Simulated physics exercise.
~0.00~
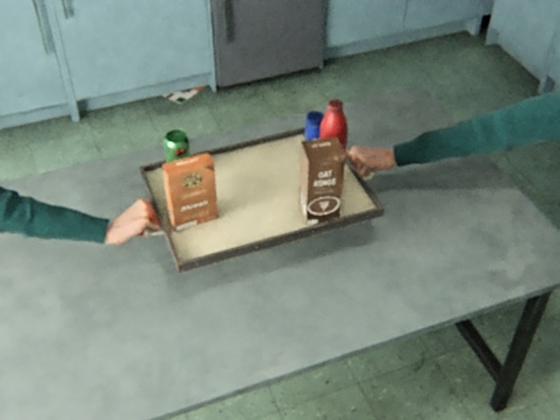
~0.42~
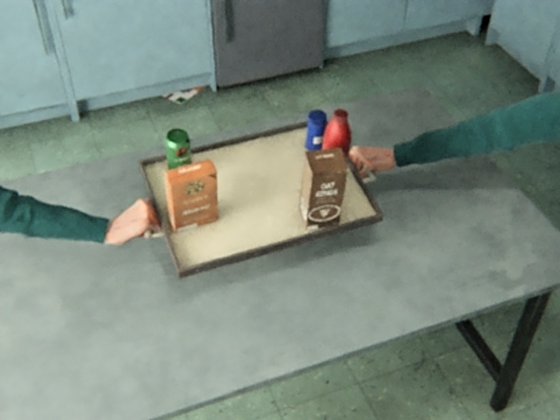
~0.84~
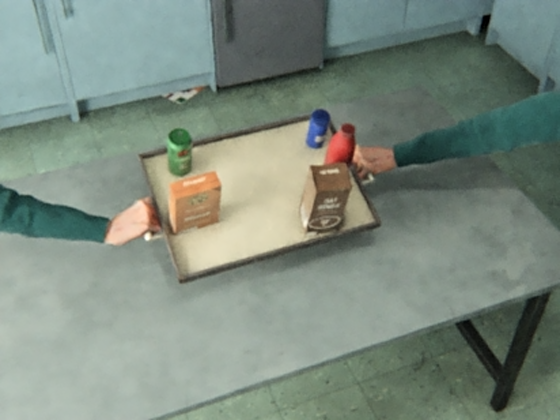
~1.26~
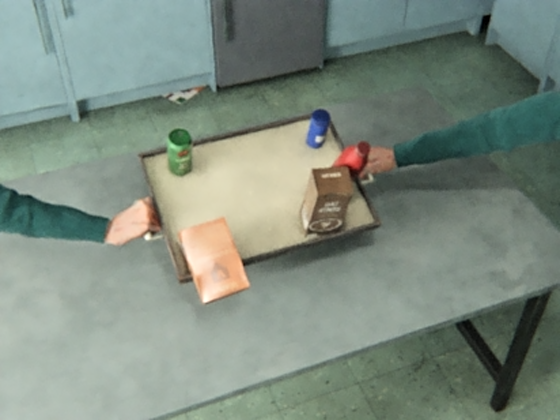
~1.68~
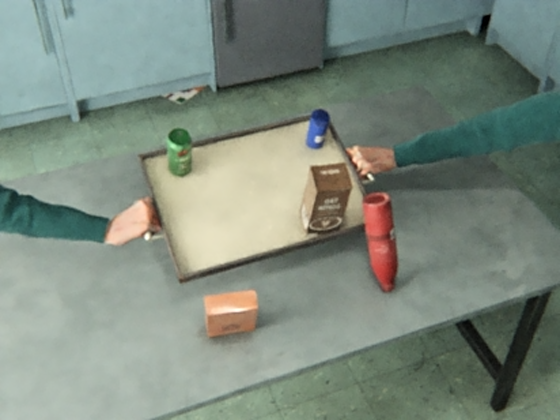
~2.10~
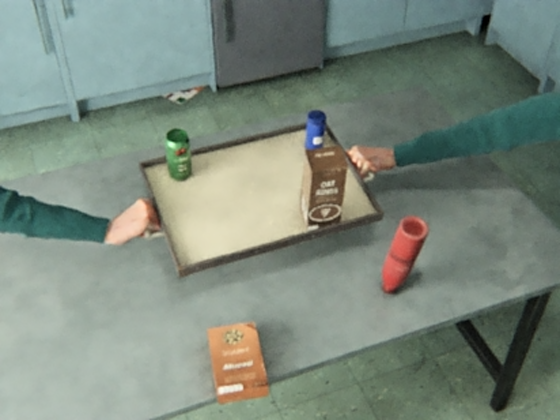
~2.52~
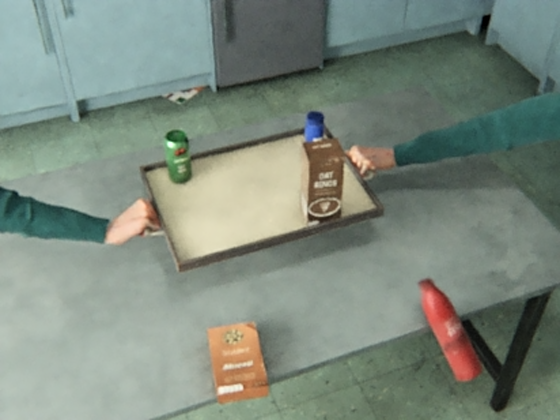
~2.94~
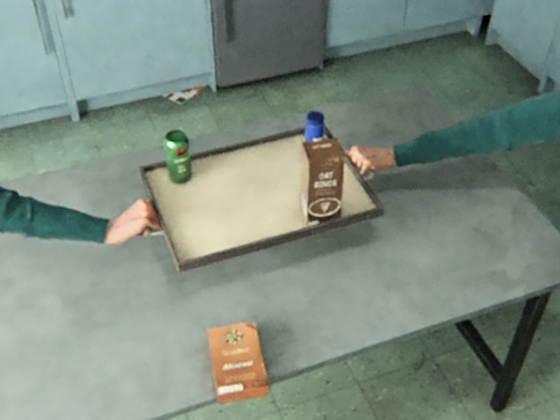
Hand-held tray tipping toward the viewer, spilling an orange packet onto the table and a red bottle out of view, then levelling.
